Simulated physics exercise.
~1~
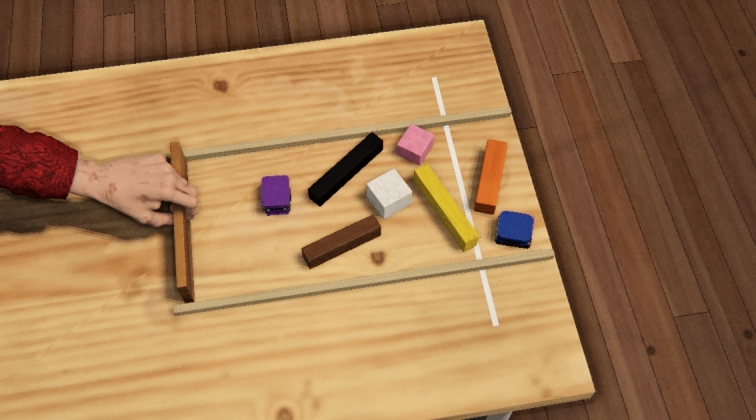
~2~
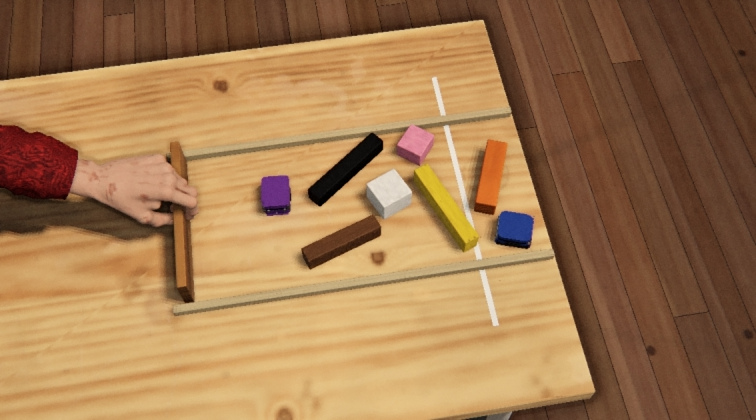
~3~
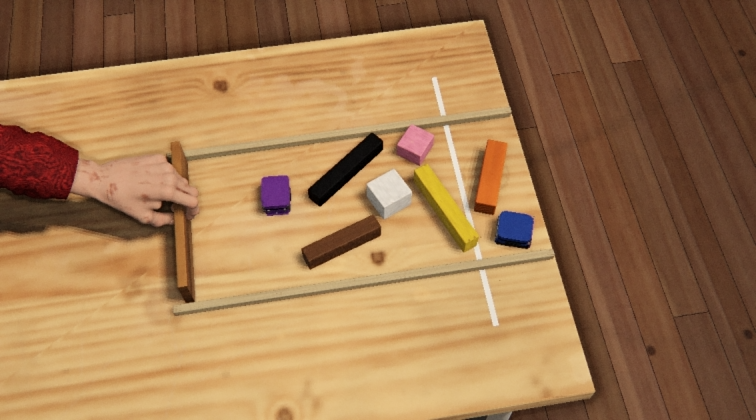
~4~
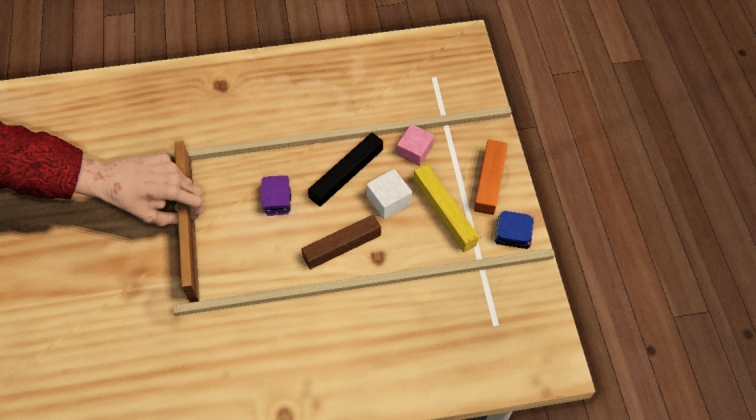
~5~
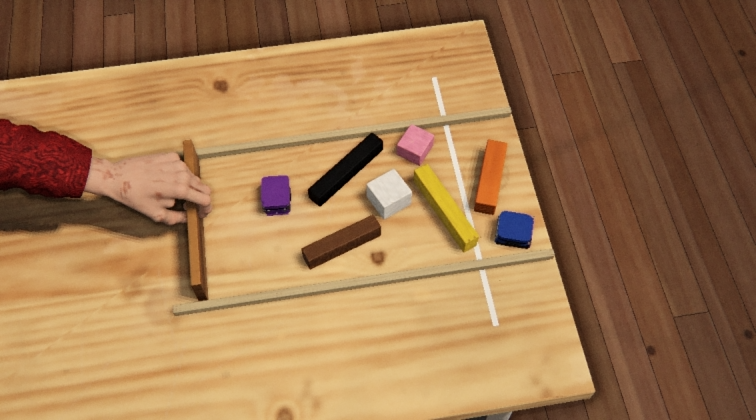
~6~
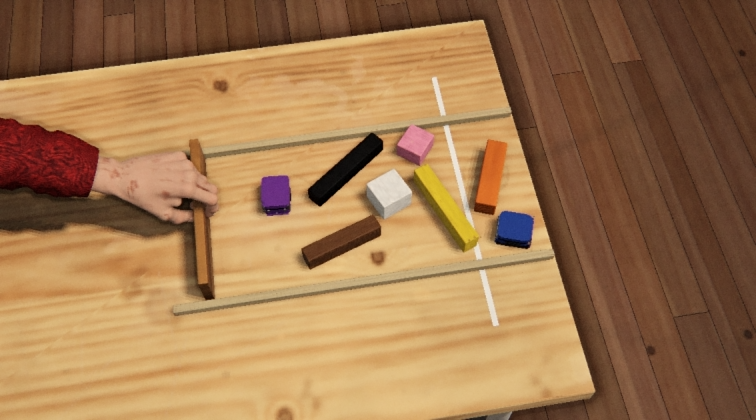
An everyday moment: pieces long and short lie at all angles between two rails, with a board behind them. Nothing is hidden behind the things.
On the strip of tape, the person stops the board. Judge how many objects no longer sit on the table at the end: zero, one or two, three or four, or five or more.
Off the edge: Three or four.
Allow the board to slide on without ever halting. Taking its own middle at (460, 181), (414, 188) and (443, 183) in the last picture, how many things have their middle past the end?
Going through the three positions, you'd get 3, 0 and 2.
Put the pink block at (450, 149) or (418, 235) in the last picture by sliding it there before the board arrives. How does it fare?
First place: It remains in place; second place: It remains in place.
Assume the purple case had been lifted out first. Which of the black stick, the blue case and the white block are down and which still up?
Black stick: Is still there; blue case: Is gone; white block: Is still there.
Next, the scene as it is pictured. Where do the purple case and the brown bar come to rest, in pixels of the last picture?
The purple case stops around (472, 170); the brown bar around (513, 223).
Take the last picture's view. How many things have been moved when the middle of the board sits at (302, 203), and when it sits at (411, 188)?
By then 3, and later 8.
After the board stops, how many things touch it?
Number in contact with it: 2.
Soon after, none off yet; blue case at rest near (515, 230); orange stick at rest near (491, 177); yellow bar at rest near (445, 208).
In the end, the number that fall off is three or four; gone, yellow bar, orange stick and blue case.
